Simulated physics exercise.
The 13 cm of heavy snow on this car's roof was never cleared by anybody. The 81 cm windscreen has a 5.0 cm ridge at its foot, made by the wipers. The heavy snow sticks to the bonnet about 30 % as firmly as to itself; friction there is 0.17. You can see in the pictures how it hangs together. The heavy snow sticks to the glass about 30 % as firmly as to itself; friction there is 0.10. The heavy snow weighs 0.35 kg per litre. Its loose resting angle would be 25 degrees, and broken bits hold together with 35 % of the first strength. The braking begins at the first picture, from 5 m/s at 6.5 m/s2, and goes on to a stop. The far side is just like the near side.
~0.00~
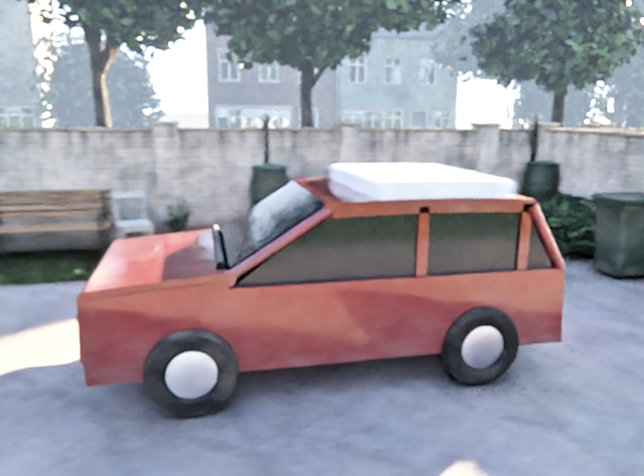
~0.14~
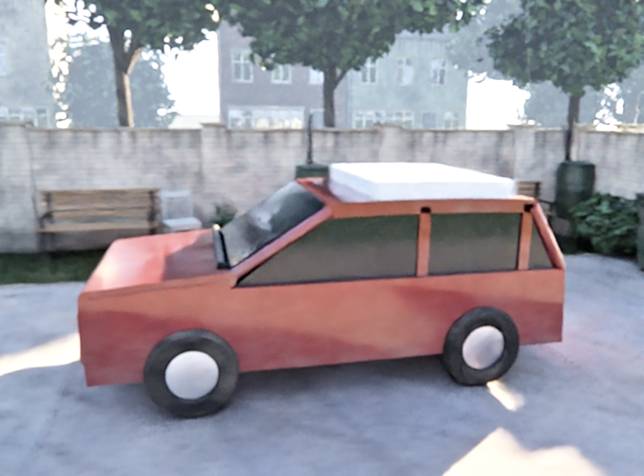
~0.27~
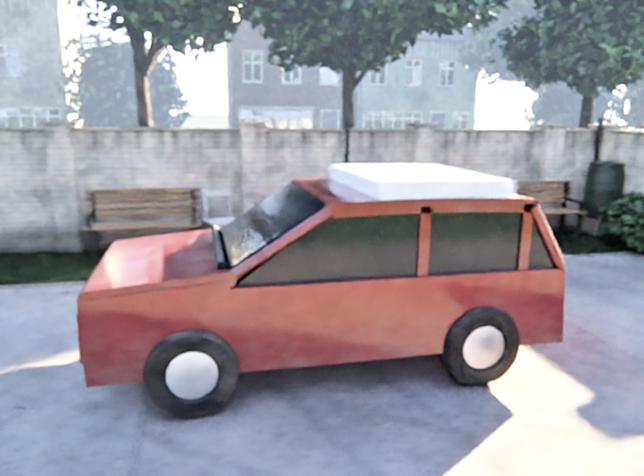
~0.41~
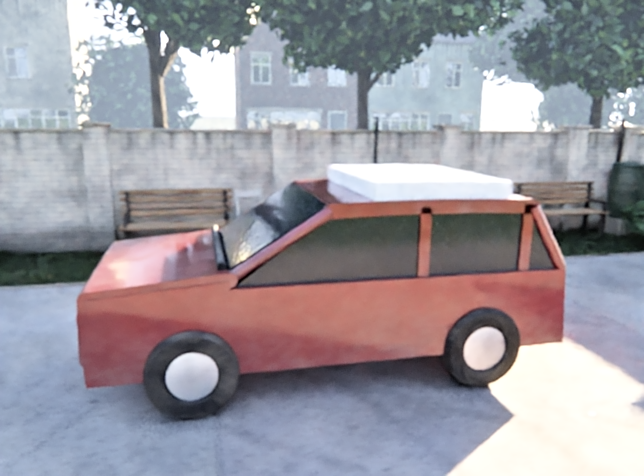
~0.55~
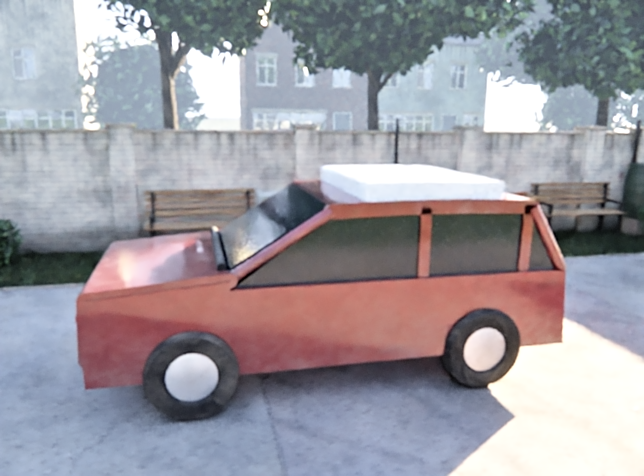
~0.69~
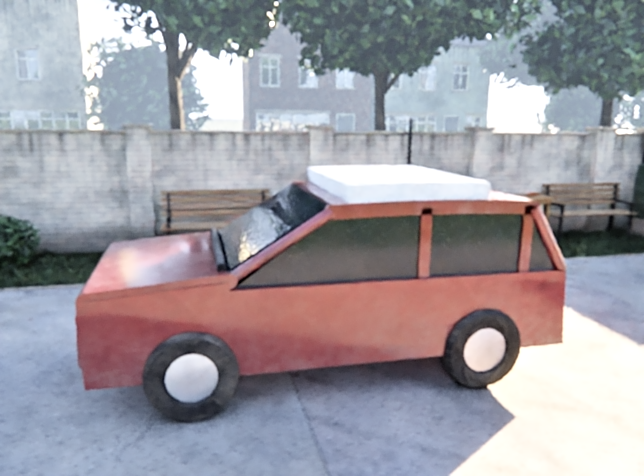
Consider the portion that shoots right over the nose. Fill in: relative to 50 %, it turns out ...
... lower.
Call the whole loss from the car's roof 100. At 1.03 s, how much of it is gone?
My estimate: Some 60 per cent.
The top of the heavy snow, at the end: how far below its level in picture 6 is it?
The gap comes to some 0 centimetres.
After 1.03 s, 67 % of the snow is on the roof, 33 % on the glass, none on the bonnet and none has gone off the nose.
After 1.45 s, 41 % of the snow is on the roof, 39 % on the glass, 20 % on the bonnet and none has gone off the nose.
After 1.86 s, 41 % of the snow is on the roof, 32 % on the glass, 27 % on the bonnet and none has gone off the nose.
After 2.27 s, 41 % of the snow is on the roof, 32 % on the glass, 22 % on the bonnet and 5 % has gone off the nose.
After 2.40 s, at the end, 41 % of the snow is on the roof, 32 % on the glass, 22 % on the bonnet and 5 % has gone off the nose.
